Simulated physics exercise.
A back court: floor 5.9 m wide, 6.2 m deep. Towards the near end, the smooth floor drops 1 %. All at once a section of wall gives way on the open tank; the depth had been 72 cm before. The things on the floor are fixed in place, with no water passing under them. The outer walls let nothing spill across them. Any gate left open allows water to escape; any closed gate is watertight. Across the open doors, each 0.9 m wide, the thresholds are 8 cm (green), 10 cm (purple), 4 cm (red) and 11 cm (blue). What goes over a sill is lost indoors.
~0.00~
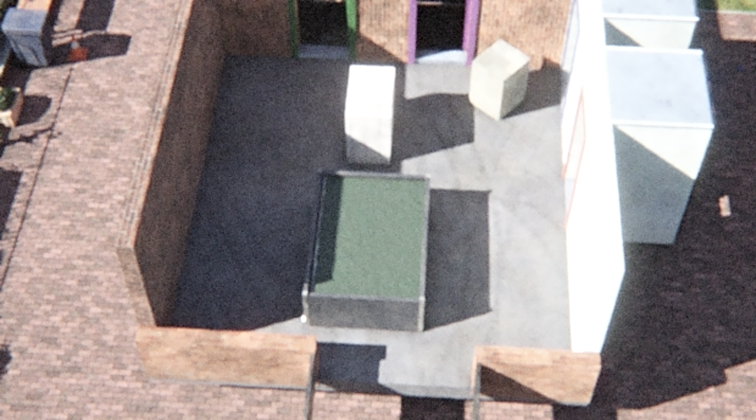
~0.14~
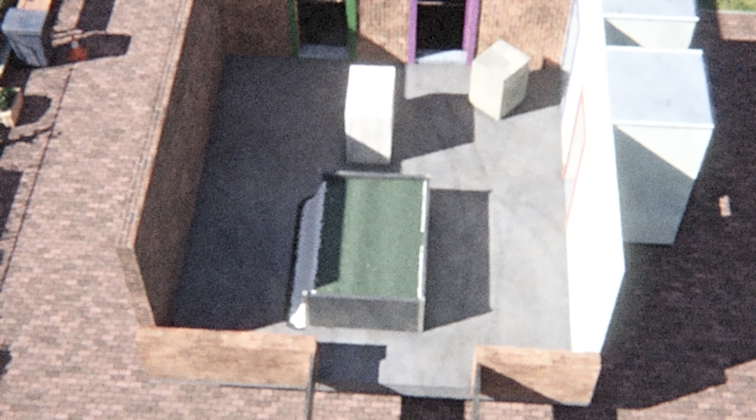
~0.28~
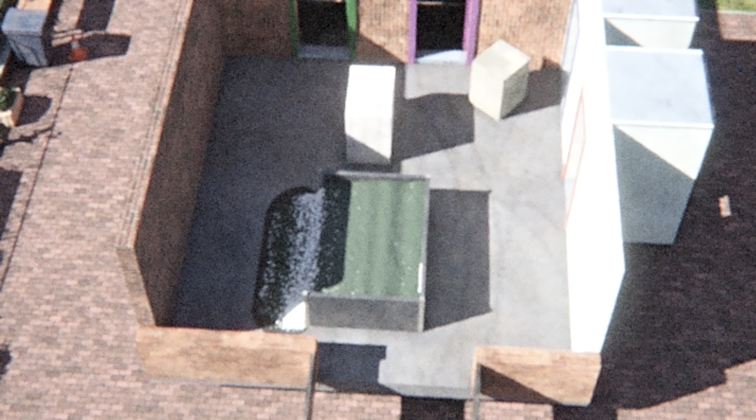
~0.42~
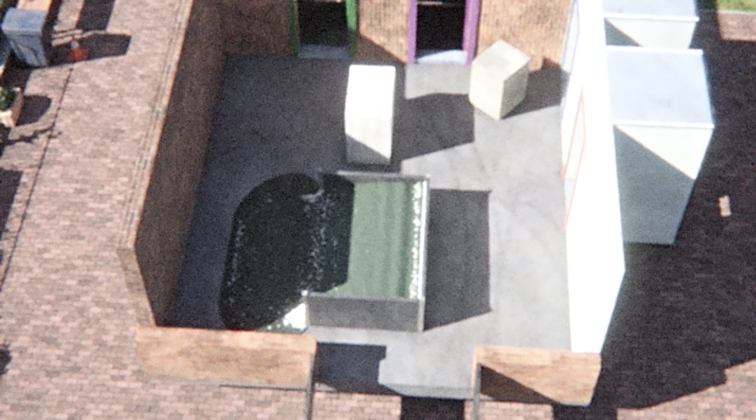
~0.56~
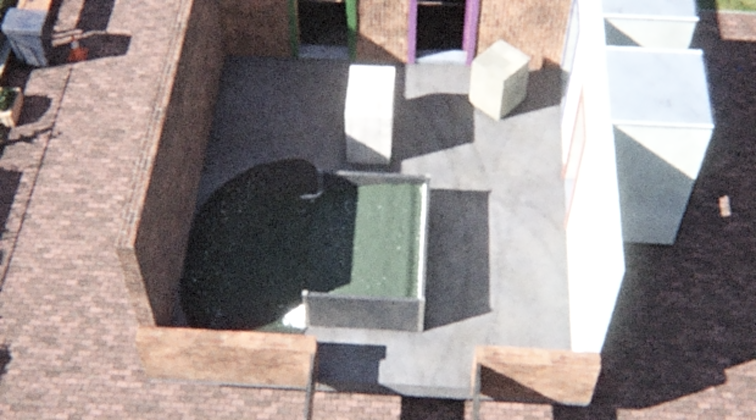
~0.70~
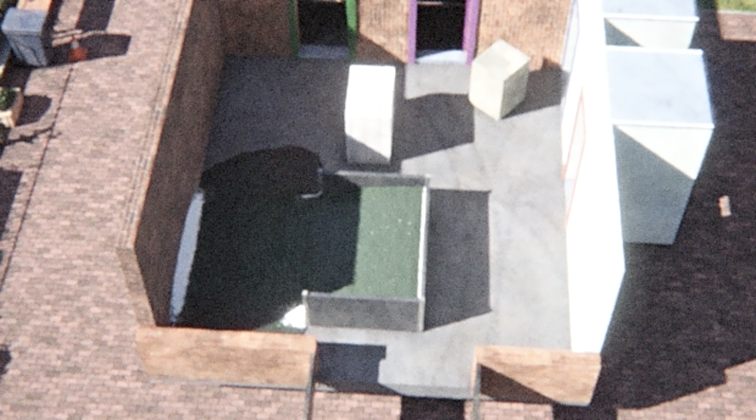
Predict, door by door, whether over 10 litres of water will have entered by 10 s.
Prediction: At the green door, over 10 litres will have entered. At the purple door, it will not. At the red door, over 10 litres will have entered. At the blue door, it will not.
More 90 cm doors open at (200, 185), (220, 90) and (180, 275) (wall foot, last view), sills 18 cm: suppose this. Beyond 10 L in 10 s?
So, in the order given, it's beyond the mark, then shy of the mark, then beyond the mark.
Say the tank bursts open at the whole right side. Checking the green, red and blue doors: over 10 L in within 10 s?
Log - green: Threshold not reached, red: Threshold topped, blue: Threshold topped.
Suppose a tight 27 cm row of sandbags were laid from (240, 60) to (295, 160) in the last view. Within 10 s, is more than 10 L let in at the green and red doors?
Result: Green door inside the limit; red door beyond the limit.
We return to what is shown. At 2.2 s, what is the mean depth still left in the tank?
The average depth is around 17 cm.
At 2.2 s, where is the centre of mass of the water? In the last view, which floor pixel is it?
Centre: Approx. (265, 250) px.
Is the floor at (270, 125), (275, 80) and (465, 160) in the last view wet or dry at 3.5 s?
The first point is awash, the second is awash and the third is not yet hit.
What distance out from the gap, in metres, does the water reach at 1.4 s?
Distance: Approx. 3.6 m.
After 1.4 s water covers 25 % of the floor and is deepest (56 cm) near (165, 355); green door not reached, purple door not reached, red door not reached, blue door not reached.
After 2.2 s water covers 30 % of the floor and is deepest (44 cm) near (165, 355); green door not reached, purple door not reached, red door not reached, blue door not reached.
After 3.5 s water covers 55 % of the floor and is deepest (23 cm) near (225, 62); green door 15 cm at the sill, 12 L in, purple door 3 cm at the sill, 0 L in, red door not reached, blue door not reached.
After 6.0 s water covers 85 % of the floor and is deepest (16 cm) near (553, 70); green door 13 cm at the sill, 52 L in, purple door 6 cm at the sill, 0 L in, red door 2 cm at the sill, 0 L in, blue door 9 cm at the sill, 0 L in.
After 10.0 s water covers 95 % of the floor and is deepest (12 cm) near (178, 293); green door 5 cm at the sill, 61 L in, purple door 6 cm at the sill, 0 L in, red door 6 cm at the sill, 31 L in, blue door 5 cm at the sill, 1 L in.
